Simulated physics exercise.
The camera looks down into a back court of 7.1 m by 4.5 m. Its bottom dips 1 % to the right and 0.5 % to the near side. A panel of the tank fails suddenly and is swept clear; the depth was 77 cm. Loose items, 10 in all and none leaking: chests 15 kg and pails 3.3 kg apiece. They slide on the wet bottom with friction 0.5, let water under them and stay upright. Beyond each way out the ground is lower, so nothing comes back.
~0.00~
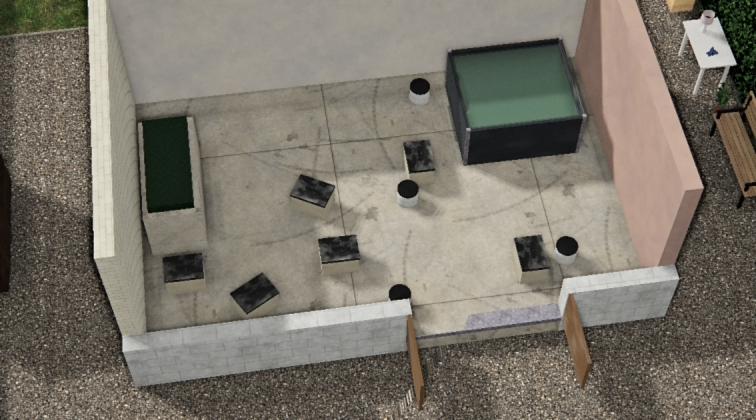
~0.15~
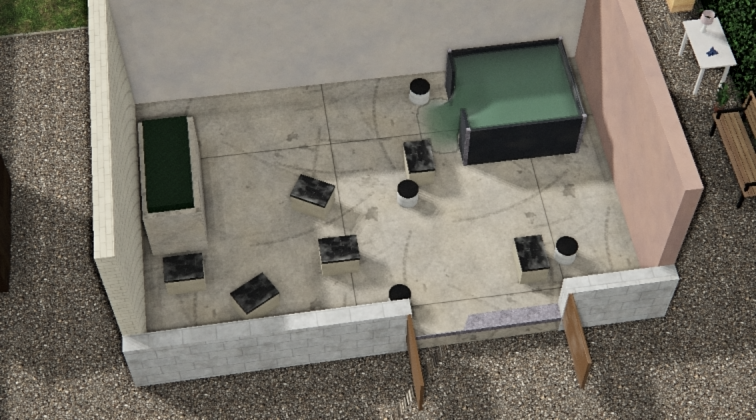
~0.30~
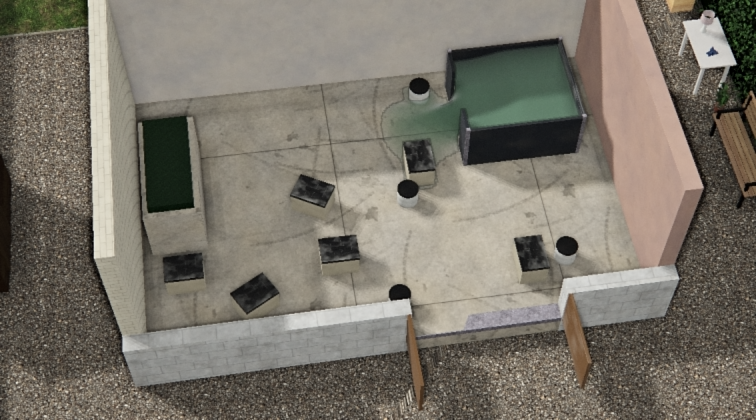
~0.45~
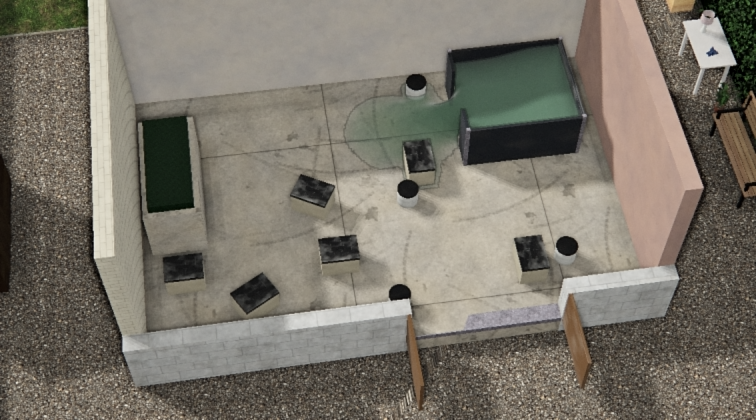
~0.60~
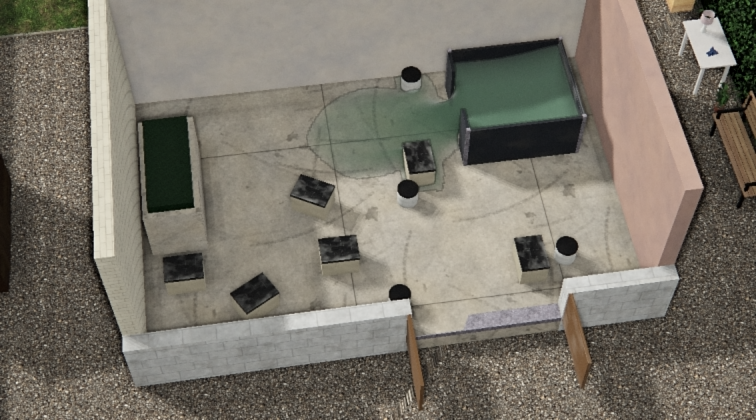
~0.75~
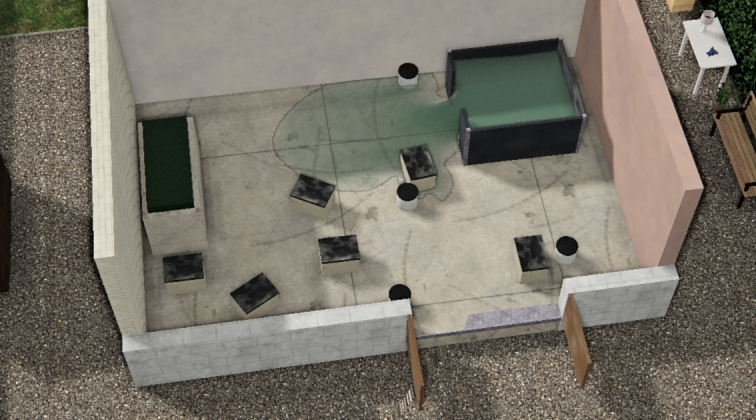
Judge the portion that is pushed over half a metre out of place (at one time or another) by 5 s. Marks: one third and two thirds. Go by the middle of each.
It is from one to two thirds.
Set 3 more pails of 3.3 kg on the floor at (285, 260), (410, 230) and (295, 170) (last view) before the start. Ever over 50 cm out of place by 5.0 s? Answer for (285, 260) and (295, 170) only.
In that order: More, more.
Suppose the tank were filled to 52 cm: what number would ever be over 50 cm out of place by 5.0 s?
In that case 1 of them.
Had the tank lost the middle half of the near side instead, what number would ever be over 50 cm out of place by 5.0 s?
Then 3.
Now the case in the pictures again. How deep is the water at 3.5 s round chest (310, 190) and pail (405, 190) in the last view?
Roughly 9 and 0 cm.
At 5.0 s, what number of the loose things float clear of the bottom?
At that moment 2.
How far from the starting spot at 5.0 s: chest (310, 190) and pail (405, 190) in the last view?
In turn: 200 cm, 80 cm.
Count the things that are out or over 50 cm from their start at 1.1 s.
By then 0.
After 1.1 s 0 of 10 are over 50 cm from their spots; 0 afloat.
After 2.2 s 3 of 10 are over 50 cm from their spots; 0 afloat.
After 3.5 s 3 of 10 are over 50 cm from their spots; 3 afloat.
After 5.0 s 4 of 10 are over 50 cm from their spots, and 5 have been at some point; 2 afloat.
